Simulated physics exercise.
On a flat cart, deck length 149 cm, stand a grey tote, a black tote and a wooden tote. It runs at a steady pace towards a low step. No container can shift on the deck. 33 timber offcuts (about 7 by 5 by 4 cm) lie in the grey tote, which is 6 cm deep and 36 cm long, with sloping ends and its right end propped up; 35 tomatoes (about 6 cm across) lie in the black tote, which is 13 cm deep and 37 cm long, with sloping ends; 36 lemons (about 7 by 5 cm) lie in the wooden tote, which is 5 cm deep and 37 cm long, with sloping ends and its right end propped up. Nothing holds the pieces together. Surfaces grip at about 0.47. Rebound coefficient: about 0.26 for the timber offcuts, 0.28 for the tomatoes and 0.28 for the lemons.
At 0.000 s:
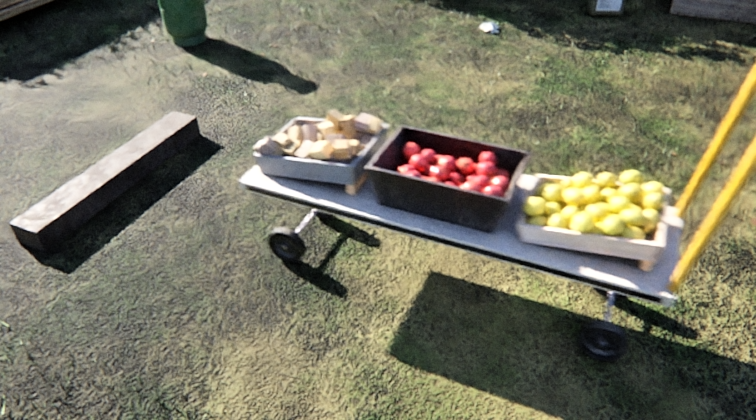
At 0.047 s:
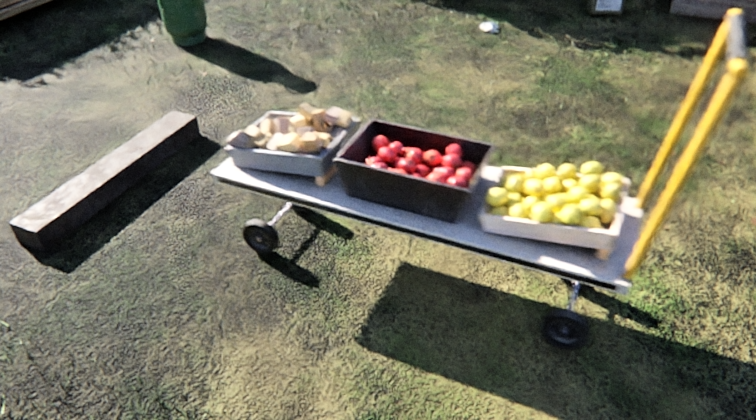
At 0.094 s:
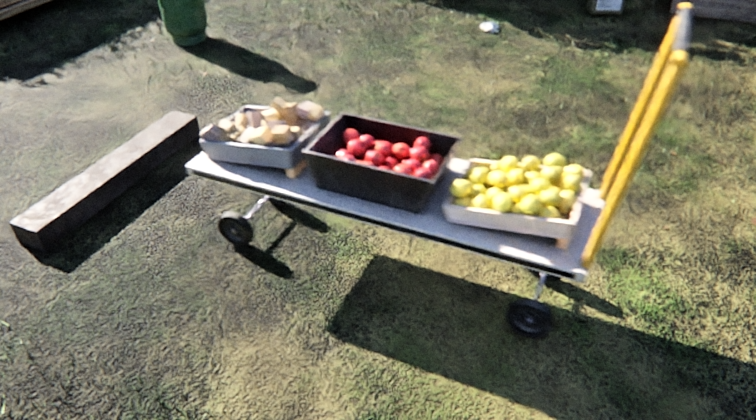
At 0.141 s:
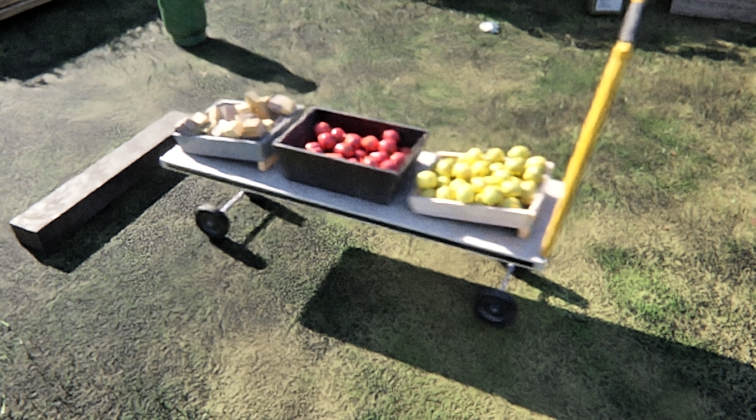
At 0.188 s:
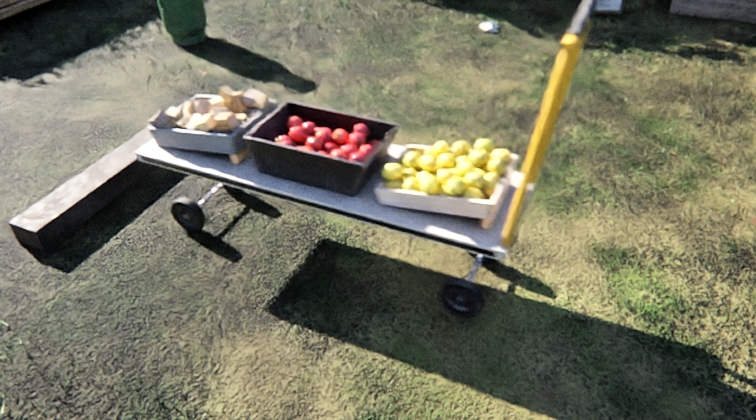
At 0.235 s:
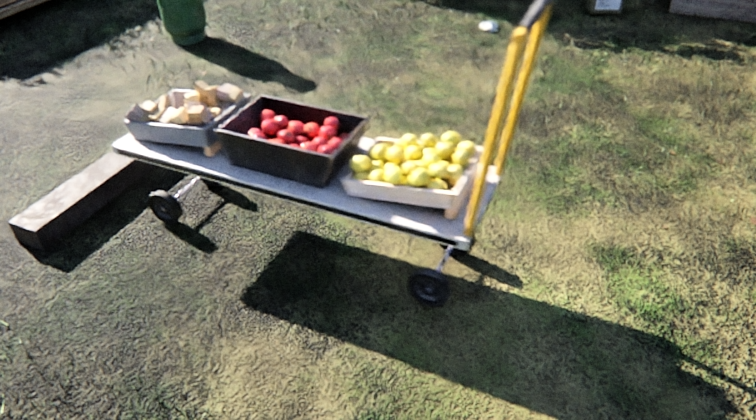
A flat cart with a yellow handle rolled steadily leftward across the grass beside a dark beam, carrying wood pieces, red balls and yellow balls in three separate containers, which stayed in place on its deck.
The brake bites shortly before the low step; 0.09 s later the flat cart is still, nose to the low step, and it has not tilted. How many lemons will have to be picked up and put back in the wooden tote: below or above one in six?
Out of the wooden tote go over a sixth of the lemons.
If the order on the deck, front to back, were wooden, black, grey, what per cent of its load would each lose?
Then grey tote 20, black tote 0, wooden tote 40 per cent.
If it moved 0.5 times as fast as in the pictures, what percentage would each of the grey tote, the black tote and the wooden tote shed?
Then grey tote 10, black tote 0, wooden tote 20 per cent.
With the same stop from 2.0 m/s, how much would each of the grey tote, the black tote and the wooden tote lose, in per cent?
In that case grey tote 20, black tote 0, wooden tote 30 per cent.
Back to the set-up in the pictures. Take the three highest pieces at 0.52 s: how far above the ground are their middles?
Roughly 62 cm.
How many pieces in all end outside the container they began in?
Roughly 25 in all.
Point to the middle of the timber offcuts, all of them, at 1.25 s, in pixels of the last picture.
Near (110, 104).
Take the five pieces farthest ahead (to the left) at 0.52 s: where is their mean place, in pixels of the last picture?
Near (57, 87).
After 0.30 s, braking starts.
After 0.40 s, grey tote 31 in, 2 out, black tote 35 in, 0 out and wooden tote 34 in, 2 out.
After 0.52 s, grey tote 25 in, 8 out, black tote 35 in, 0 out and wooden tote 31 in, 5 out.
After 0.75 s, grey tote 21 in, 12 out, black tote 34 in, 1 out and wooden tote 24 in, 12 out.
When it is over (at 1.25 s), grey tote 21 in, 12 out, black tote 34 in, 1 out and wooden tote 23 in, 13 out. Asked share, 13 of 36, 36 per cent.
